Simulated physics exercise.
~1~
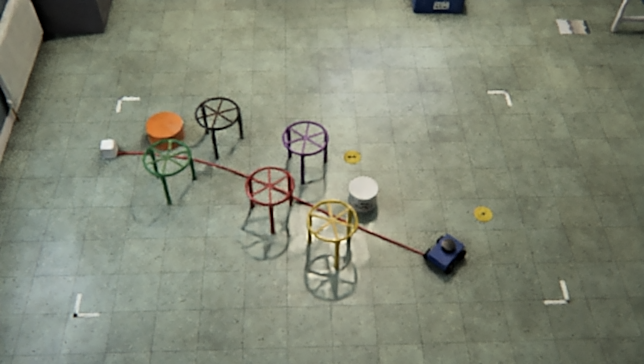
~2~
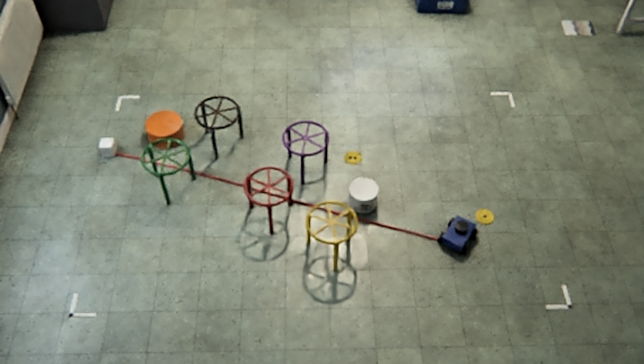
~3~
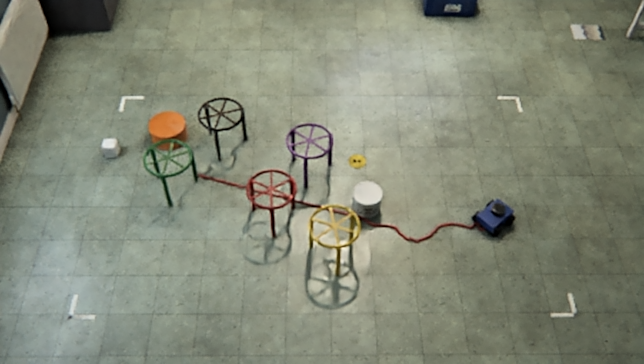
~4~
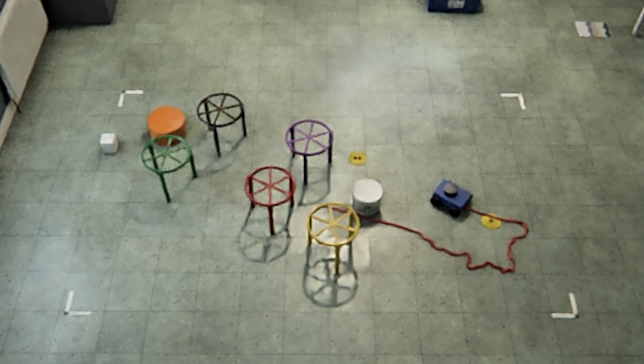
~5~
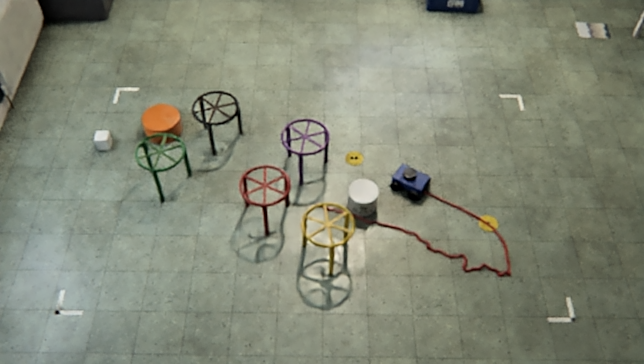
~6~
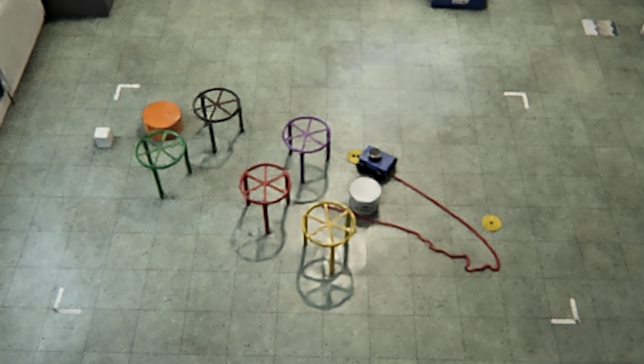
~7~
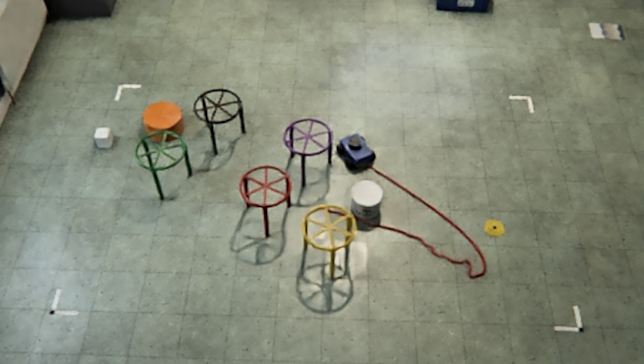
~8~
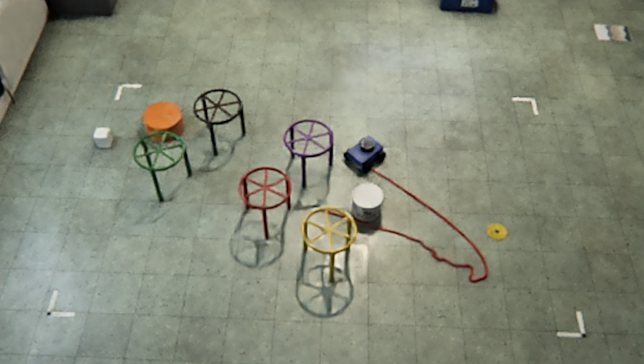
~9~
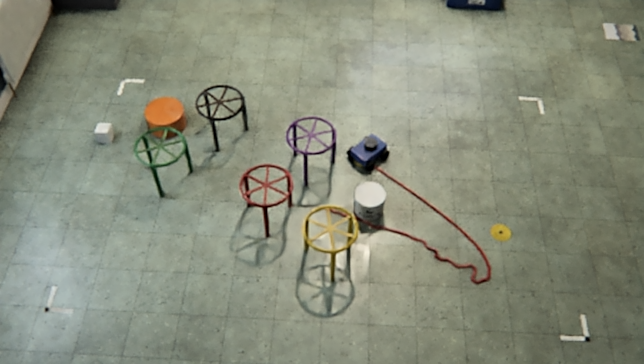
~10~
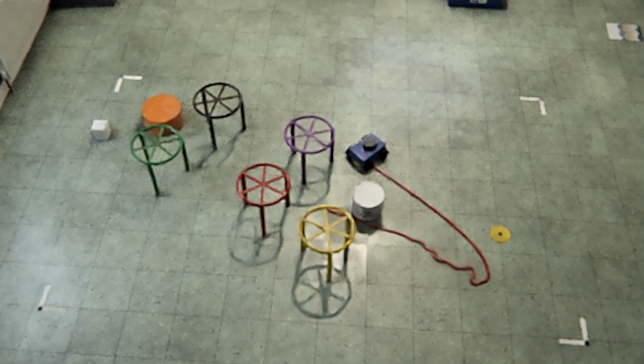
A blue cart pulls a red lead free, curves back left past the bucket and stops.
